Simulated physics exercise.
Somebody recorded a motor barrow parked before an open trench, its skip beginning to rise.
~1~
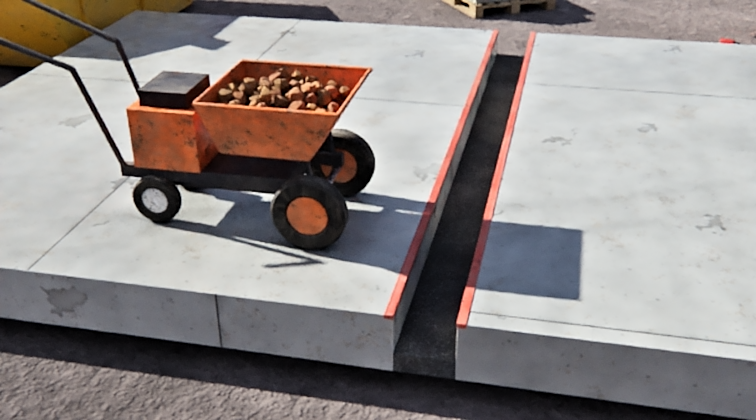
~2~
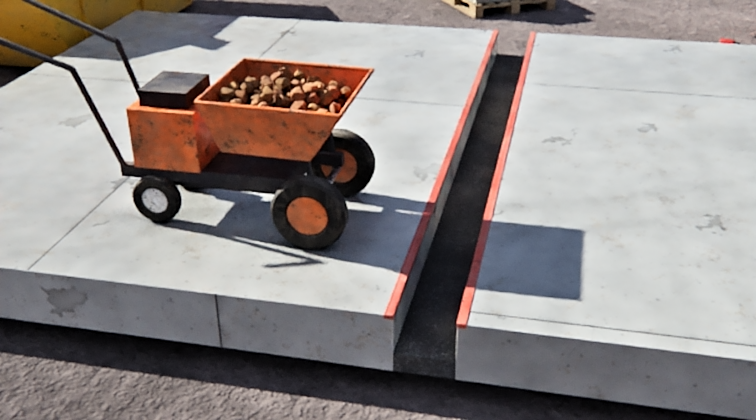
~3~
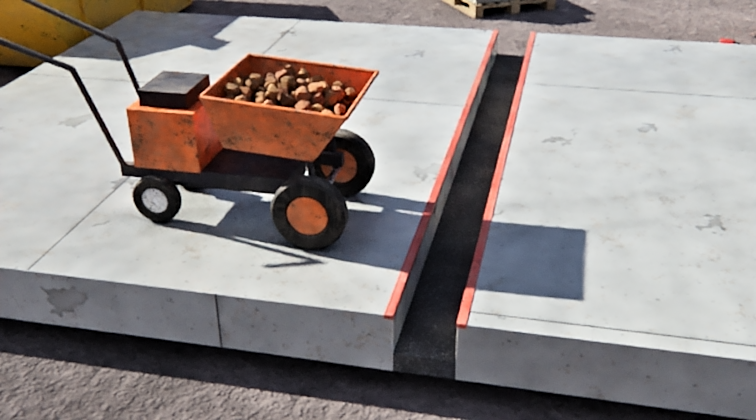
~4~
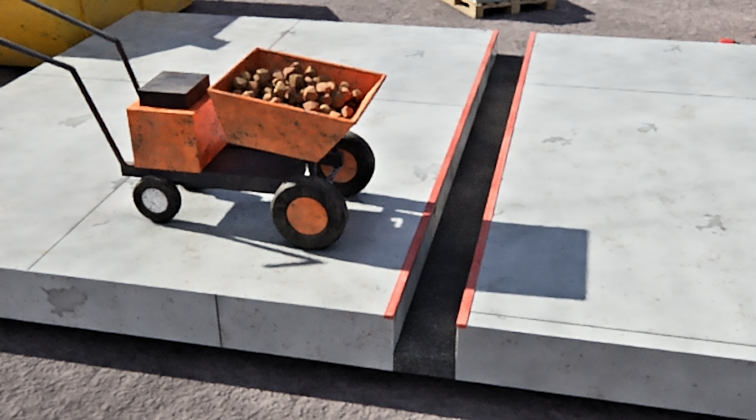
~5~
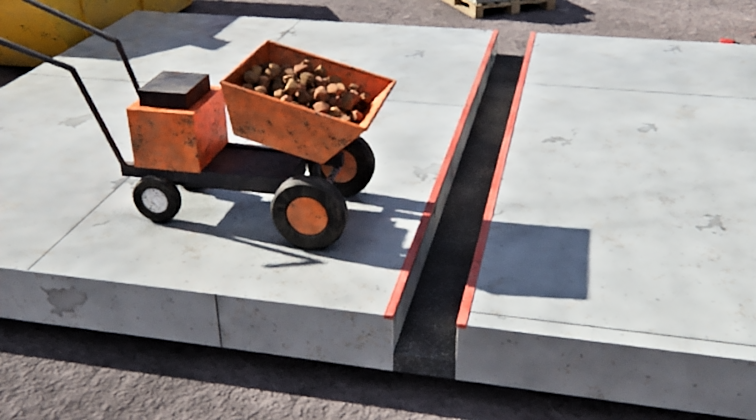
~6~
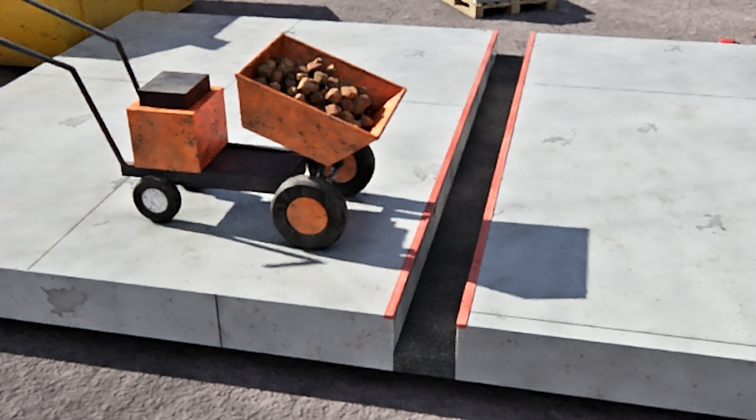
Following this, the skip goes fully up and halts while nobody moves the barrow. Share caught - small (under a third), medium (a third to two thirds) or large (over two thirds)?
Large.
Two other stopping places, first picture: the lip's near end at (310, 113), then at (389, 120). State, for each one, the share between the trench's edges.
First try: 80 per cent; second try: 0 per cent.
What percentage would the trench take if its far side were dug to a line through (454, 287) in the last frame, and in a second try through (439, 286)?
The first gives 70 %, the second 30 %.
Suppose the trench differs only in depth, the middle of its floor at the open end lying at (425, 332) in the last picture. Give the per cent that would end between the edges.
Something like 50 %.
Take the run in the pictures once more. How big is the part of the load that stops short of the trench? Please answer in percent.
Near 0 in every hundred.
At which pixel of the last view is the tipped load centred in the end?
About (456, 250).
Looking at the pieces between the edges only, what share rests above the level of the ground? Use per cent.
My best guess is some 10 per cent.
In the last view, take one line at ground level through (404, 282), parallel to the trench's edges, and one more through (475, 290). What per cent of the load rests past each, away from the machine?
First roughly 100 percent, then 10 percent.
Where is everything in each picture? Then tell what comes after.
The first picture shows lip of the skip at (338, 116), level; top of the load at (276, 96), clay clods; first edge of the trench at (401, 281); far edge at (470, 289), the trench under half as wide as the skip, and about half as deep as wide.
The second picture shows lip of the skip at (340, 116), tipped barely; top of the load at (277, 95).
The third picture shows lip of the skip at (346, 119), tipped barely; top of the load at (271, 88).
The fourth picture shows lip of the skip at (354, 123), tipped a little; top of the load at (279, 85).
The fifth picture shows lip of the skip at (365, 130), tipped a little; top of the load at (278, 90).
The sixth picture shows lip of the skip at (377, 139), tipped clearly; top of the load at (283, 71); first edge of the trench at (401, 281); far edge at (470, 289).
Soon, skip tipped steeply; all in the skip.
A while on, skip tipped right over; most in the skip; about a quarter in or heaped over the trench; a stray few beyond it; a stray few falling.
Towards the end, skip tipped right over; about a quarter in the skip; about two thirds in or heaped over the trench; a small part beyond it.
Finally, skip tipped right over; a small part in the skip; most in or heaped over the trench; a small part beyond it.
